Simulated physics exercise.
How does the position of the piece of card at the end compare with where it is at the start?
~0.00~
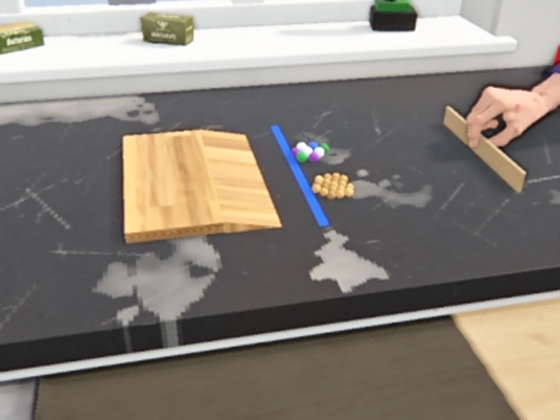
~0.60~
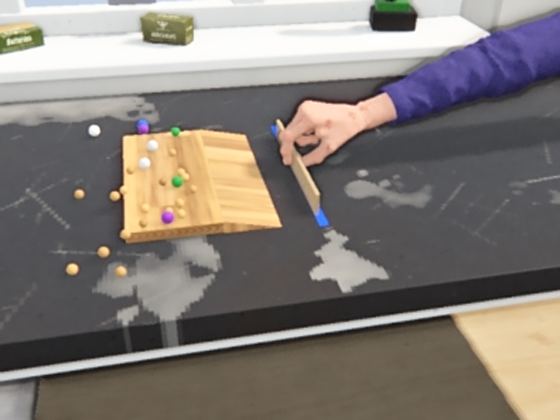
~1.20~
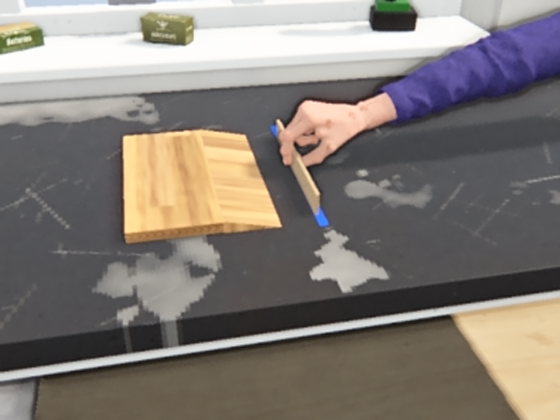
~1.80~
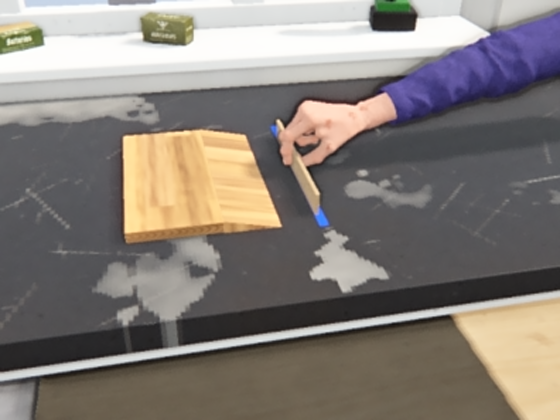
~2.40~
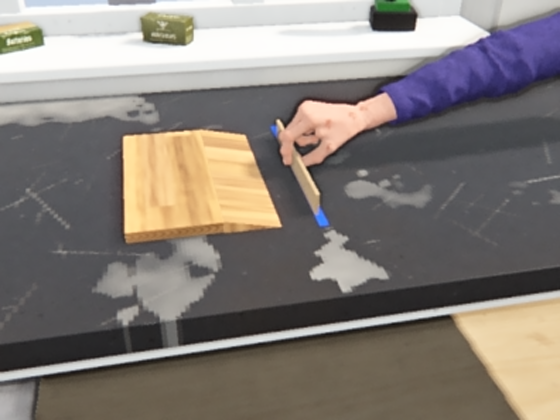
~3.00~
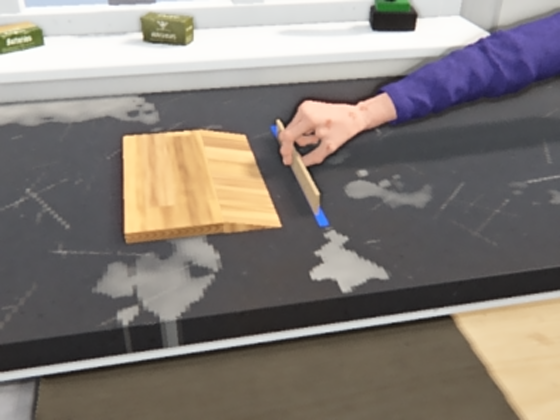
At the start the card stands well to the right of the two heaps, near the right side of the view. At the end it stands farther left, at the blue tape in front of the wooden ramp.
